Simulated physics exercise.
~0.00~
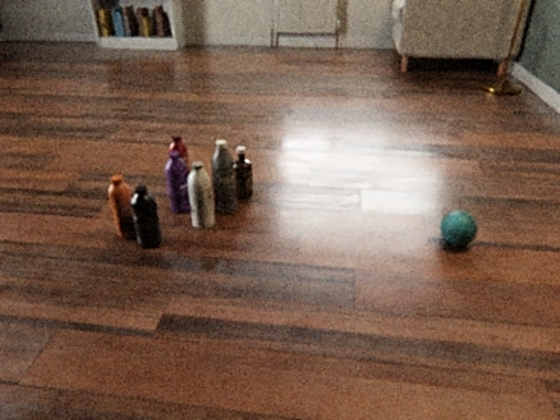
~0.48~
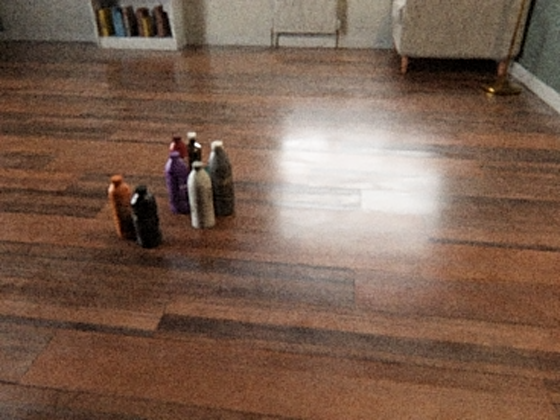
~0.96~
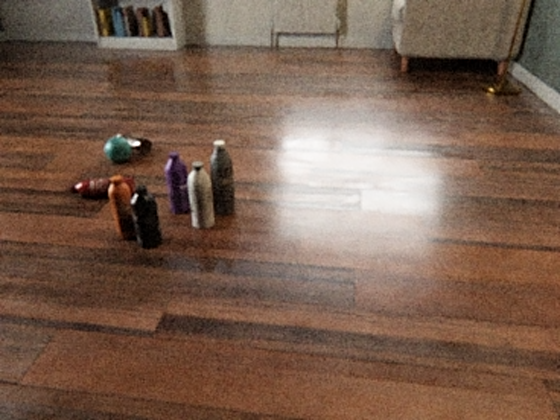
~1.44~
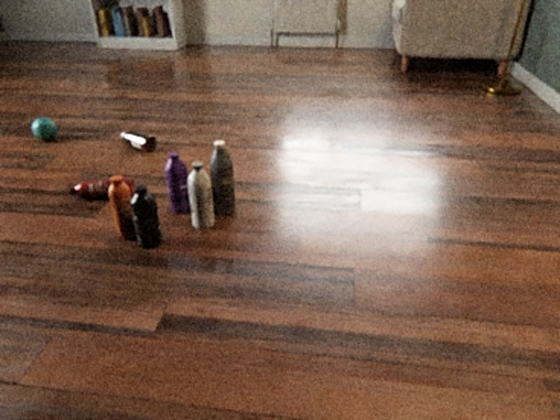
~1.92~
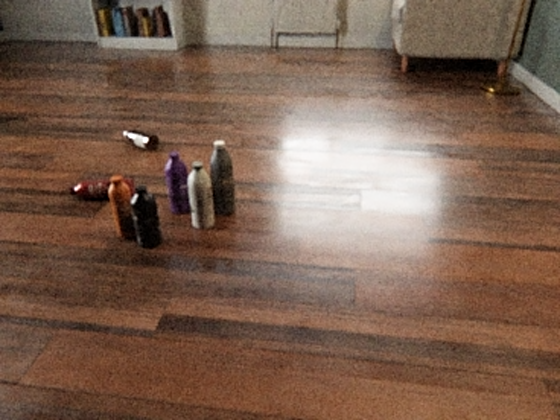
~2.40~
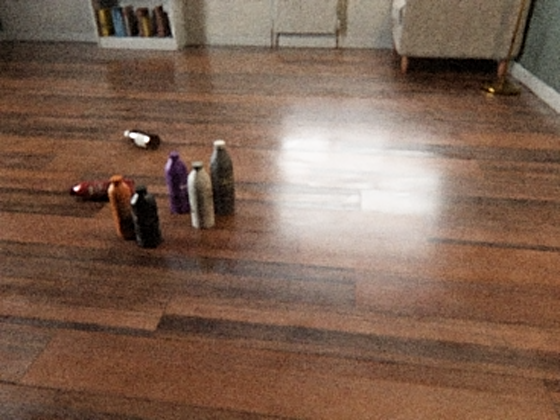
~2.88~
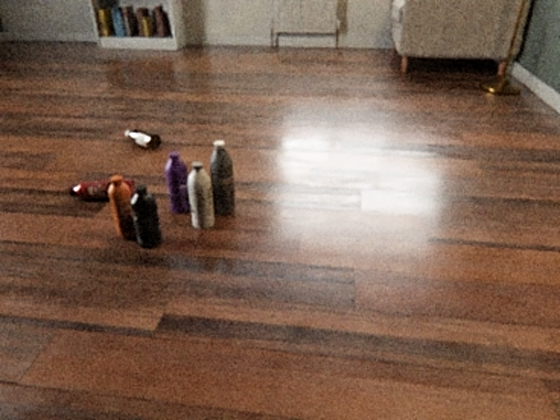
On a wooden floor, a turquoise ball rolling left through seven bottles, toppling the brown and red ones and leaving five standing.
